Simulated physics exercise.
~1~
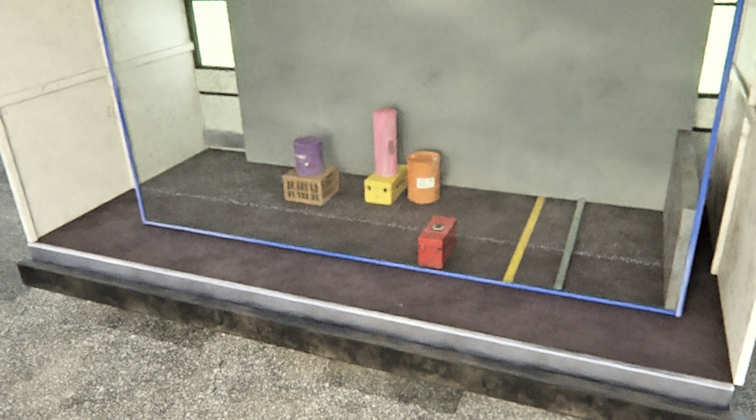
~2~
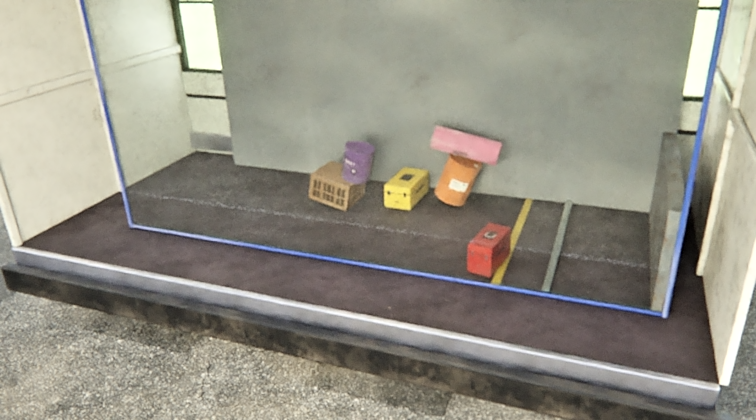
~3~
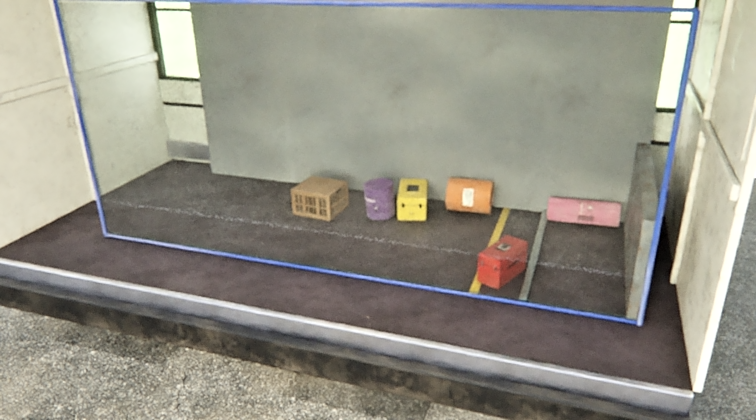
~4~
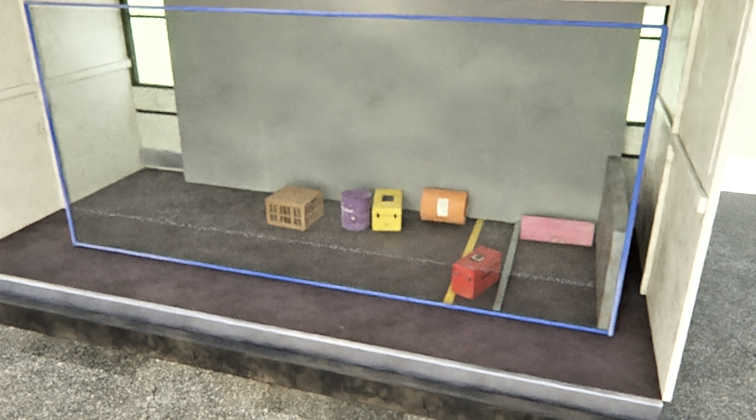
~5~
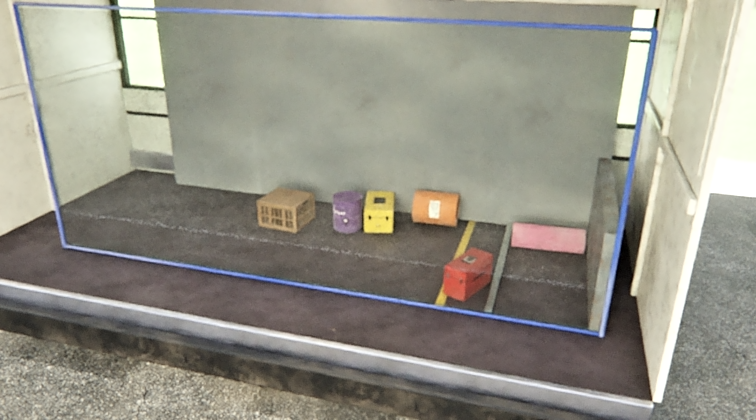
We see colorful containers and a crate slide rightward across a dark bay floor, the pink roll toppling and the orange drum tipping onto its side, until the red toolbox passes the yellow line and the yellow toolbox, drum, purple bucket and crate rest short of it.
